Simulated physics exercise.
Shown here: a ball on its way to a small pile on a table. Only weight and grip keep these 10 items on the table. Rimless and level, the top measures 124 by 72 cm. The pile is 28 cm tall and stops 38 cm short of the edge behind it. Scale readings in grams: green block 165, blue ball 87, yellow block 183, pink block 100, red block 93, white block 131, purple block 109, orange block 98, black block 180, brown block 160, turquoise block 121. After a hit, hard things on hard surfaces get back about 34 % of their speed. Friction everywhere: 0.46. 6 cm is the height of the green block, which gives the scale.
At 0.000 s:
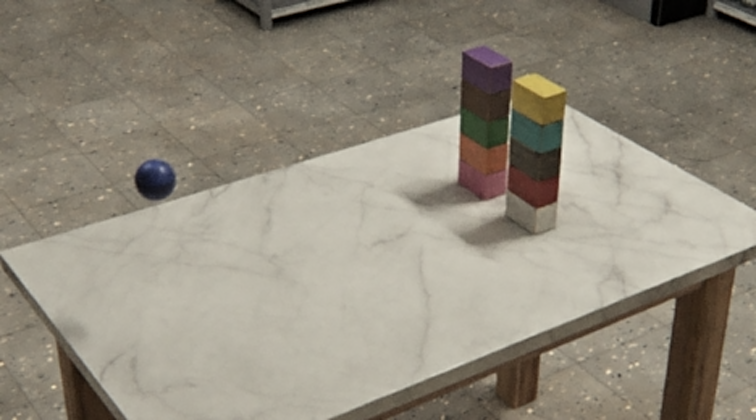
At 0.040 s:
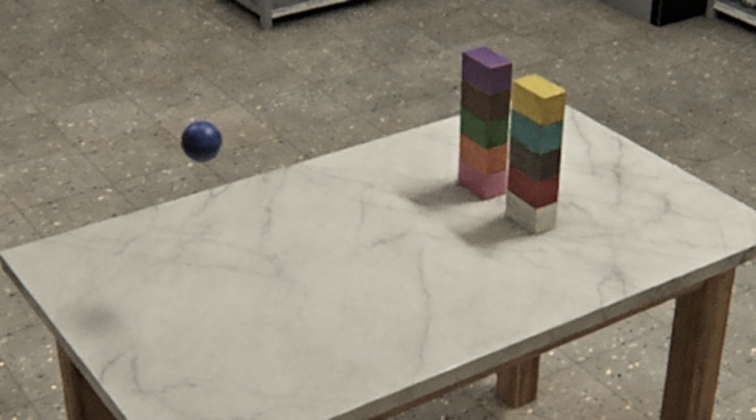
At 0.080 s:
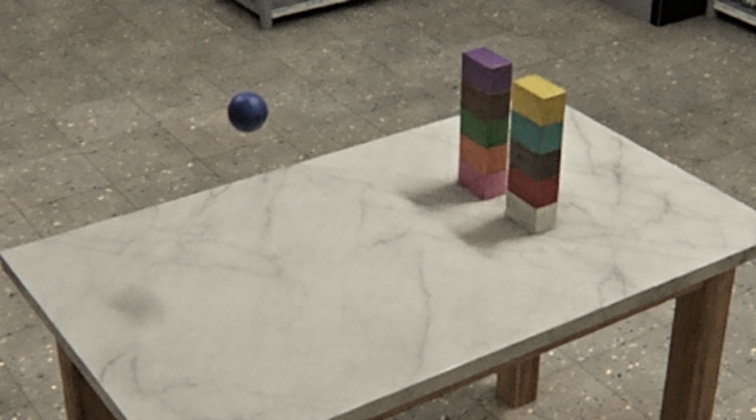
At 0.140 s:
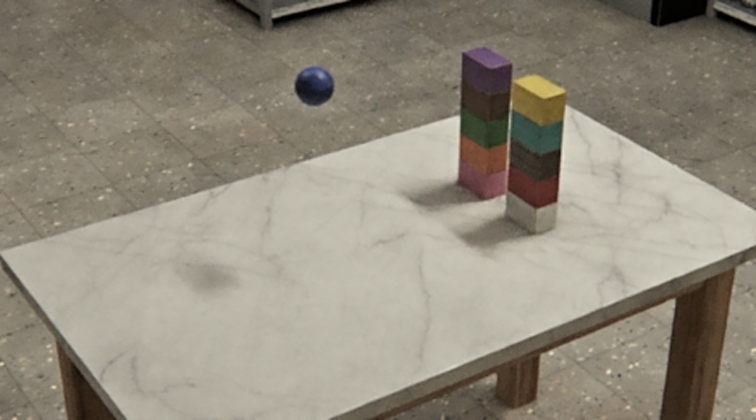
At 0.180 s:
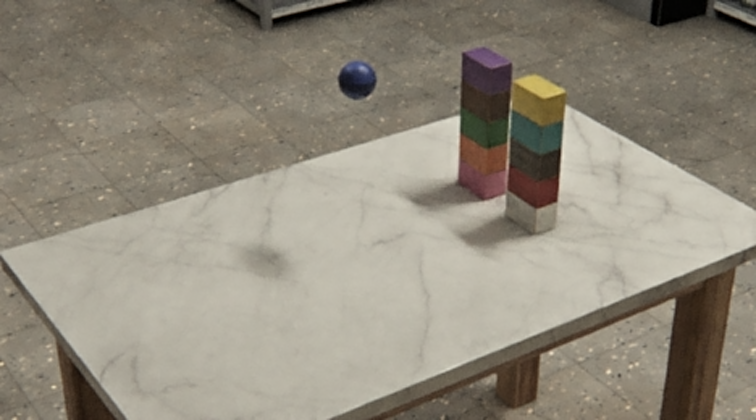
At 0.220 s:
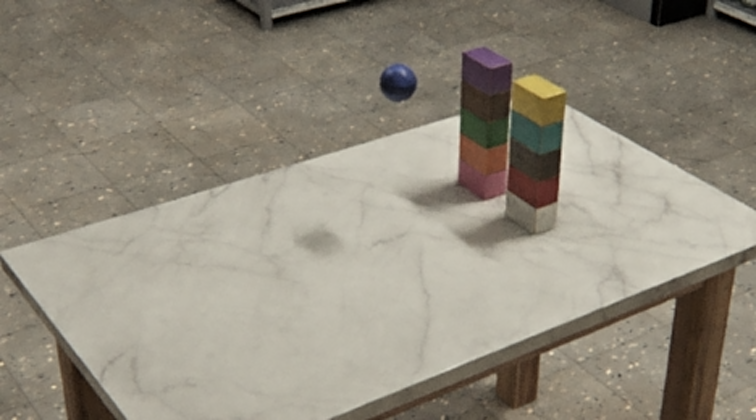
A blue ball flew from left to right above a marble-topped table, rising in a curve, then leveling off and dipping slightly near two stacks of colored blocks that stood still.
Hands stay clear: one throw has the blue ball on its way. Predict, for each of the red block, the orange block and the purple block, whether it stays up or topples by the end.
The red block stays up; the orange block topples; the purple block topples.
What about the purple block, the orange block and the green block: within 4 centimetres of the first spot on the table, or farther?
Well, the purple block winds up somewhere else; the orange block winds up somewhere else; and the green block winds up somewhere else.
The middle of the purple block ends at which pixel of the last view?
You'll find it at about (577, 183).
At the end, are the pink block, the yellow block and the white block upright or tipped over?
In the last frame the pink block does not stay up, the yellow block remains up and the white block remains up.
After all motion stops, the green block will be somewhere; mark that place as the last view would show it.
Its centre ends close to (564, 144) in the last view.
After 0.62 s, blue ball near (427, 196); purple block upside down near (513, 133); orange block leaning 63° near (522, 156); green block leaning 61°.
After 0.82 s, blue ball near (422, 198); brown block now off the table; purple block on its side near (558, 169); orange block on its side near (539, 156).
By the end (1.6 s), off the table and tipped over, brown block; tipped over on the table, green block, pink block, purple block and orange block; the other 5 in place, give or take 4 cm. Seen from the same camera at the end, red block near (533, 183), orange block near (539, 156).
